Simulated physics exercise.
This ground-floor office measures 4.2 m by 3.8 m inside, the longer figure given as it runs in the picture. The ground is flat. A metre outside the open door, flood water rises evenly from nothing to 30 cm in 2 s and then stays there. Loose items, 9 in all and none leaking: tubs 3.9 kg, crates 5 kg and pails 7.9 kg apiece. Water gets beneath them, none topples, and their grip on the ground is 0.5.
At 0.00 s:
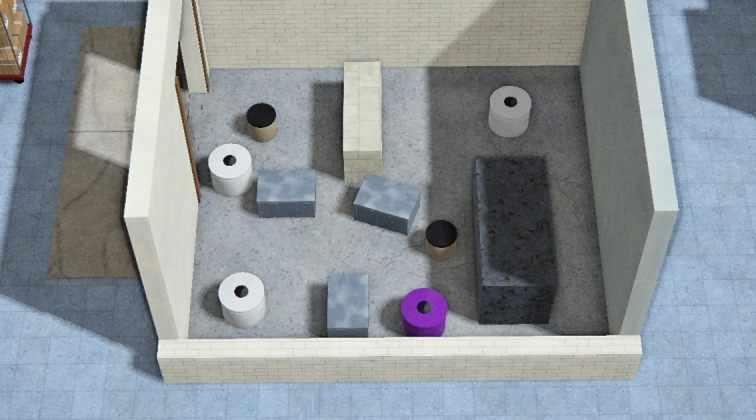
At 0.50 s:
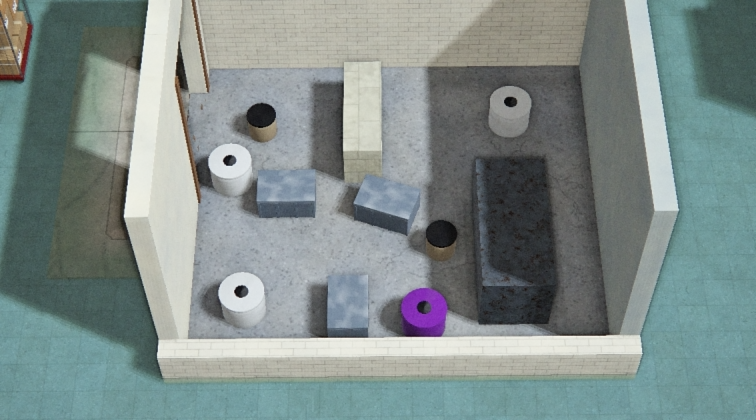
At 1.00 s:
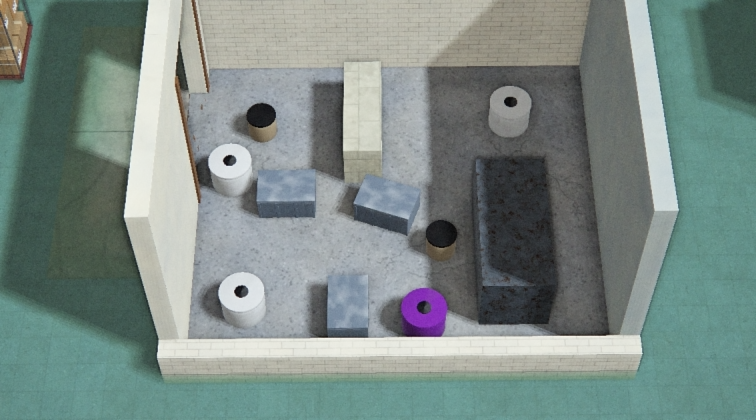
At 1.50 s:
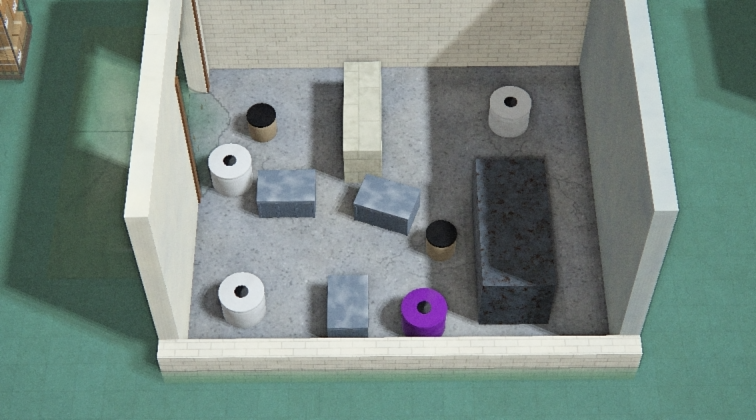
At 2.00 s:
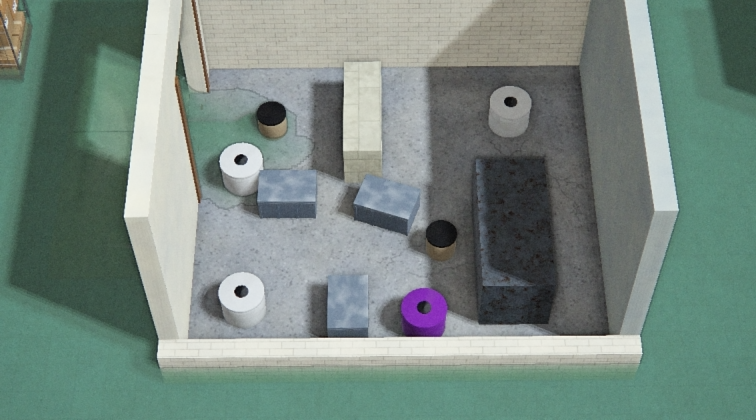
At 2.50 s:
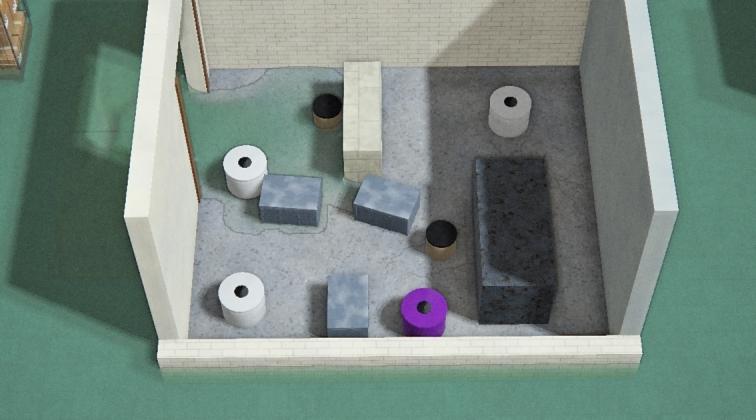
Greenish water spreading over the ground outside, then seeping through the left doorway, shifting a pail, white tub and grey block.
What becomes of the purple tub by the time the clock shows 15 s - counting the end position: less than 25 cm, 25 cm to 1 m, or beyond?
The purple tub moves a short way.
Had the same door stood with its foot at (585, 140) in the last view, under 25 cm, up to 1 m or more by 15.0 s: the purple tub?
In that case the purple tub is nudged along.
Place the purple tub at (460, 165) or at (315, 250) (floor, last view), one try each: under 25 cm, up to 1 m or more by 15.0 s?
In turn: It is nudged along; it moves a short way.
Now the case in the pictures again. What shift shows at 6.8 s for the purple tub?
About 40 cm.
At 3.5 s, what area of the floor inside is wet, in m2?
Roughly 8.0 m2.
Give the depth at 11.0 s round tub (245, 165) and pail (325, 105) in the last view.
Roughly 16 and 14 cm.
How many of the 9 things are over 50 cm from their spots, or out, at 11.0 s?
8 of them.
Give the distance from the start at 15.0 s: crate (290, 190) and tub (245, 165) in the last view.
In turn: 100 cm, 150 cm.
After 3.5 s the purple tub is near (424, 308), 0.0 m from its start, aground; 2 afloat.
After 6.8 s the purple tub is near (467, 317), 0.4 m from its start, afloat; 8 afloat.
After 11.0 s the purple tub is near (468, 313), 0.4 m from its start, afloat; 9 afloat.
After 15.0 s the purple tub is near (468, 308), 0.4 m from its start, afloat; 9 afloat.
